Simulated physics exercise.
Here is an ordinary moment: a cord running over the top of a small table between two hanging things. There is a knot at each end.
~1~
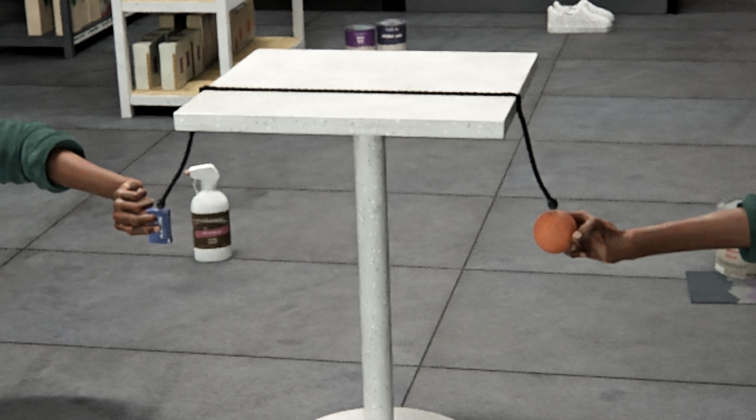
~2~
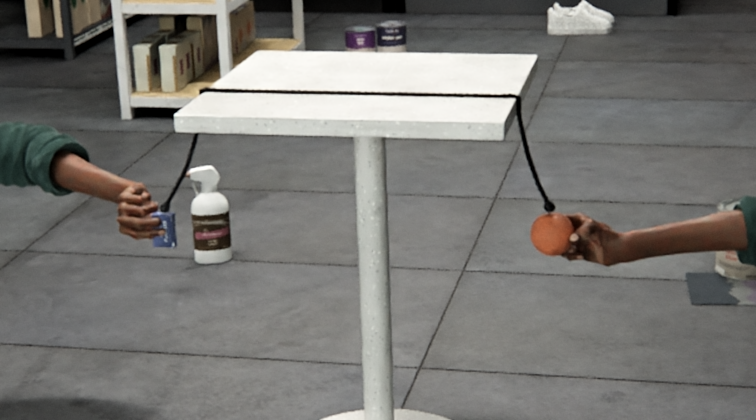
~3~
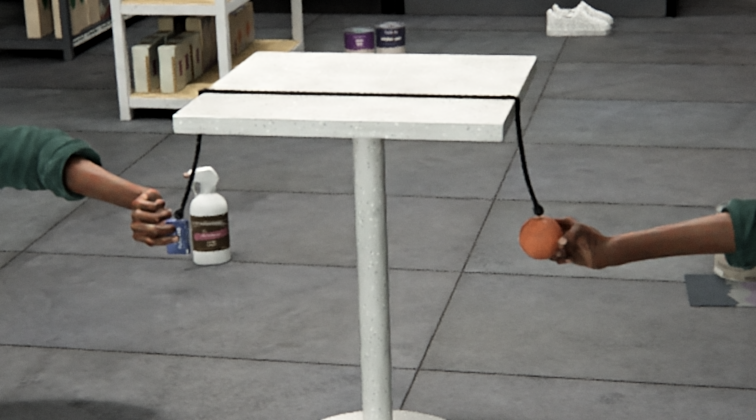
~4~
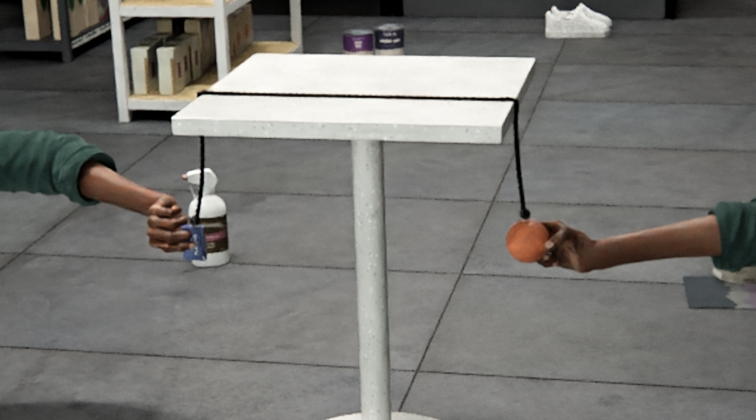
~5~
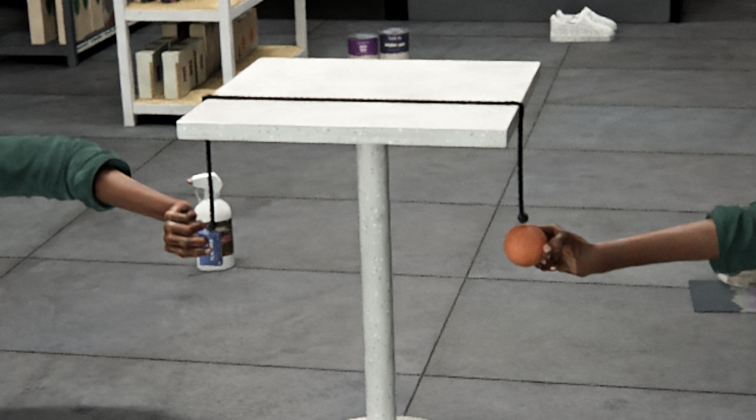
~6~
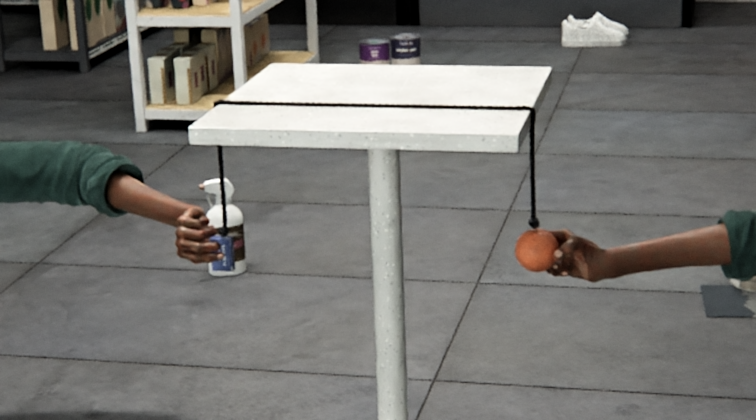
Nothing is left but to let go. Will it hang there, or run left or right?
Heads up, it's about to dip on the right.
Then, 0.38 s past the final frame, left matchbox higher near (189, 112); right orange lower near (534, 366).
Then, 0.72 s past the final frame, left matchbox pulled up onto the top near (428, 83); right orange down on the floor.
Then, 1.06 s past the final frame, left matchbox lower near (676, 326); right orange down on the floor.
When it is over, left matchbox down on the floor; right orange down on the floor. The cord slides rightwards.
